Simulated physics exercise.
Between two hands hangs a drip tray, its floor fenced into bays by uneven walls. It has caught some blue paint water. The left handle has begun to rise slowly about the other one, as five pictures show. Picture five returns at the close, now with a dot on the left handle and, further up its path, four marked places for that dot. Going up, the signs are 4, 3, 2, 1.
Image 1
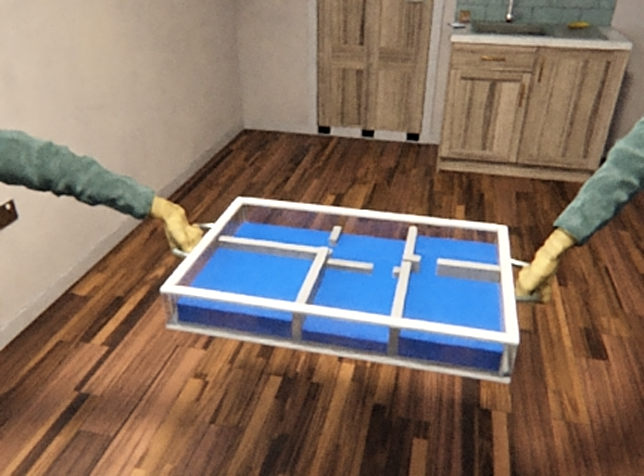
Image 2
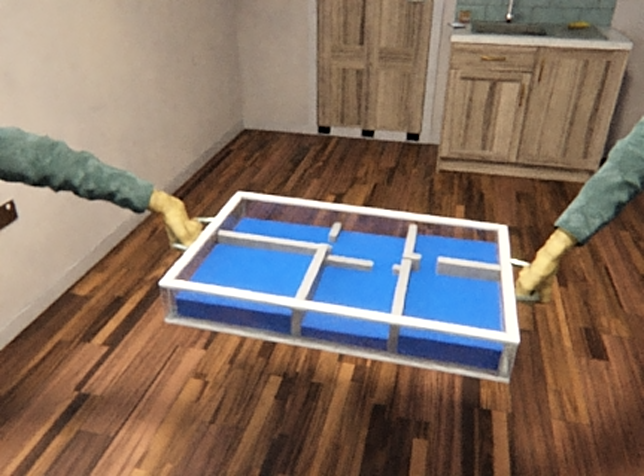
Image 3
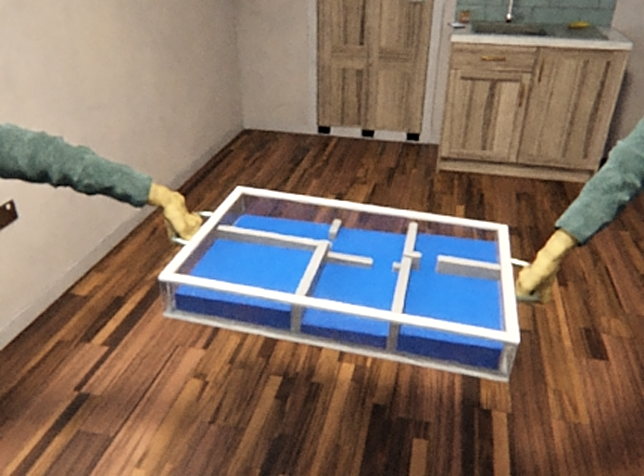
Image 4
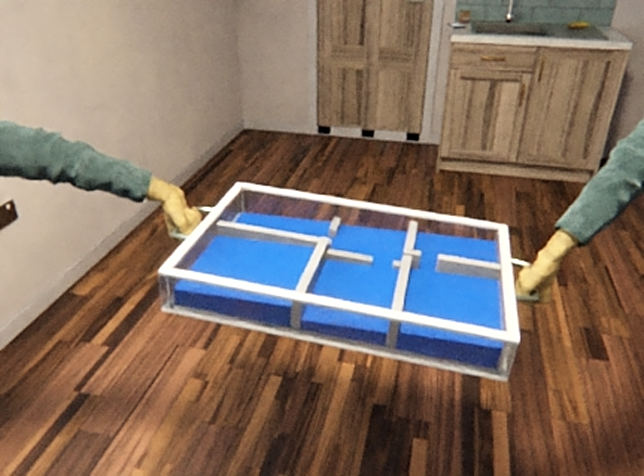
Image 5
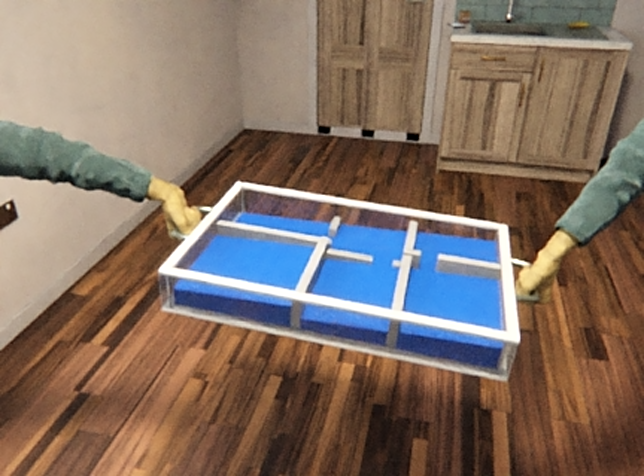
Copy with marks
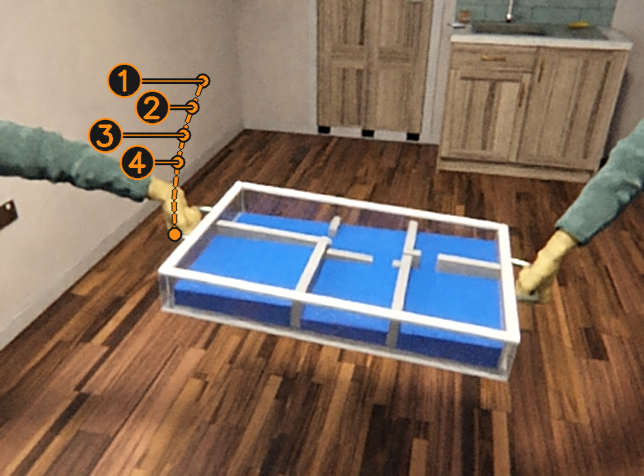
The video shows two gloved hands holding a clear, white-framed tray of blue liquid, divided by low walls, above a wooden kitchen floor. The left hand raises its end slightly, tilting the tray gently down to the right.
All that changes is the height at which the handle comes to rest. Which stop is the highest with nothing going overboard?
Go for 4.
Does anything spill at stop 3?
Yes.
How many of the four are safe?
One.
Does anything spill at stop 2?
Yes.
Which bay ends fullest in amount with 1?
The front right bay.
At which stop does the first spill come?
The answer is 3.
On the marked copy, 1 at (202, 80); 2 at (192, 107); 3 at (183, 135); 4 at (177, 162).
Choosing 1, about 39 % goes over the rim.
Choosing 2, about 27 % goes over the rim.
Choosing 3, about 10 % goes over the rim.
Choosing 4, nothing spills; the front right bay holds the most.
